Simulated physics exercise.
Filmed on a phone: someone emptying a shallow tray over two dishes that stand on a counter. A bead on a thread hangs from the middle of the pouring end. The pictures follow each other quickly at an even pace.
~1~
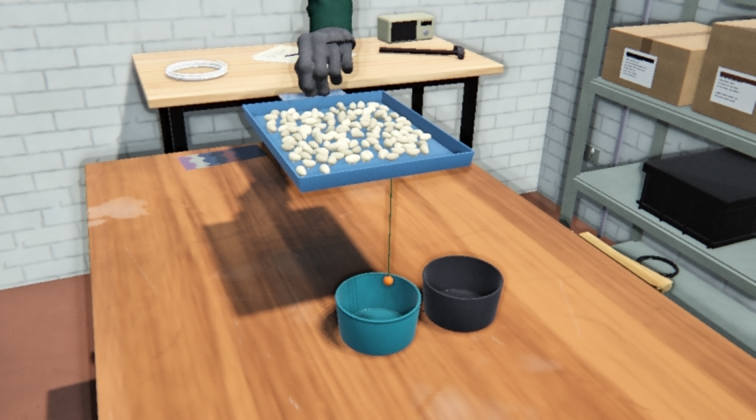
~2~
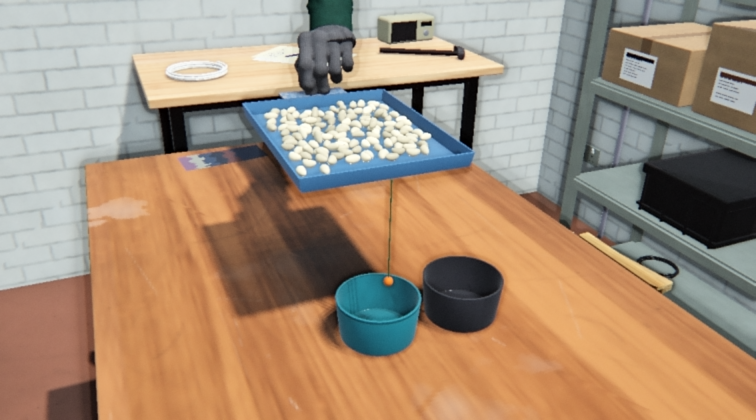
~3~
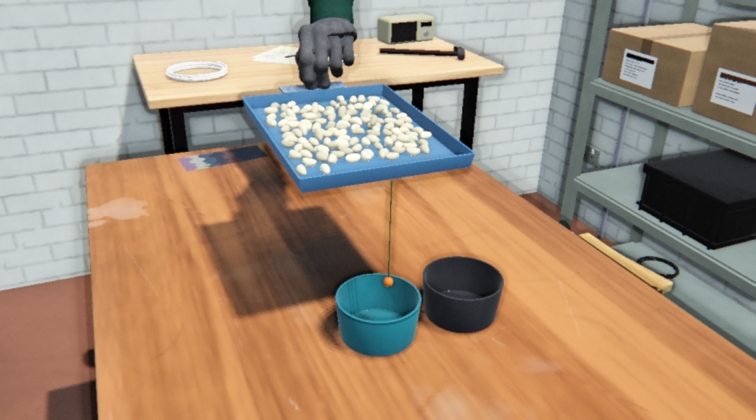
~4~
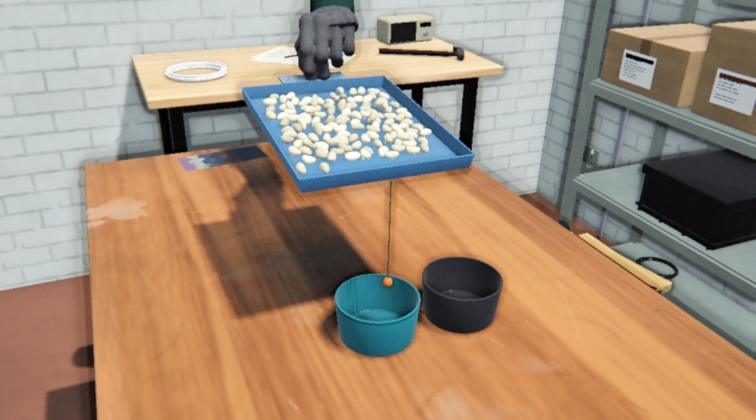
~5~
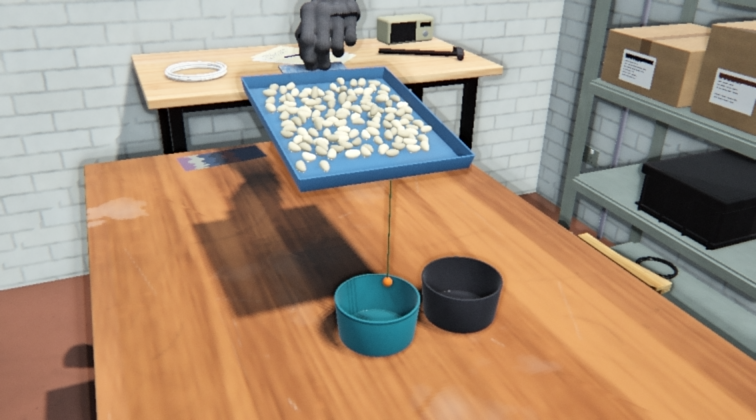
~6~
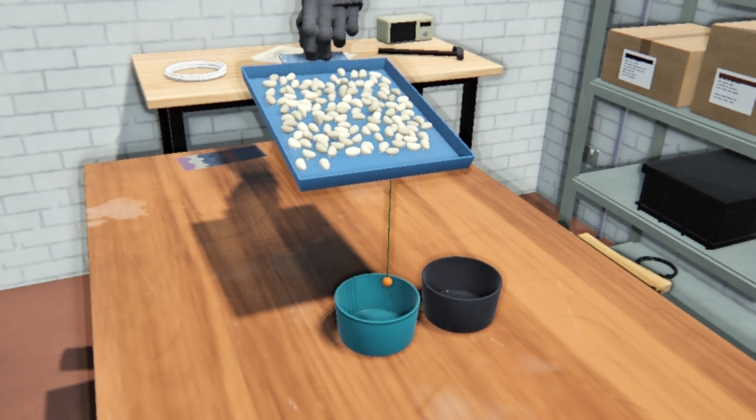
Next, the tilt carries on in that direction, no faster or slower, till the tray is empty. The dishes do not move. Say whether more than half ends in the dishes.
Together they catch only the smaller part.
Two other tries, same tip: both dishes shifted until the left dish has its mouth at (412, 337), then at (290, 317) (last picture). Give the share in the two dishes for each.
First some 60, then 10 per cent.
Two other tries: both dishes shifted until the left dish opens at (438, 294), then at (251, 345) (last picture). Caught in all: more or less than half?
First less than half, then not half.
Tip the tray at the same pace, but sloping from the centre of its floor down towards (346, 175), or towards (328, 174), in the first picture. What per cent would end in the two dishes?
In turn 10 and 10 in a hundred.
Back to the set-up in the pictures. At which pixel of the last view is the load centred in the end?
Around (435, 371).
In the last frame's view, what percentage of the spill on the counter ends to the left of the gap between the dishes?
It comes to 40 per cent or so.
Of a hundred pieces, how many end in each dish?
Left dish near 10 in a hundred; right dish near 10.
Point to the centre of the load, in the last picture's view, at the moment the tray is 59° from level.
At about (392, 131).
Just after the last frame, tray tipped steeply; almost all on the tray; just a few in the air.
A moment on, tray tipped right over; almost all on the tray; just a few in the left dish; just a few in the right dish; about a tenth outside both; just a few in the air.
Further on, tray tipped past a quarter turn; about a tenth in the left dish; about a tenth in the right dish; the larger part outside both.
When it is over, tray tipped past a quarter turn; about a tenth in the left dish; about a tenth in the right dish; the larger part outside both.
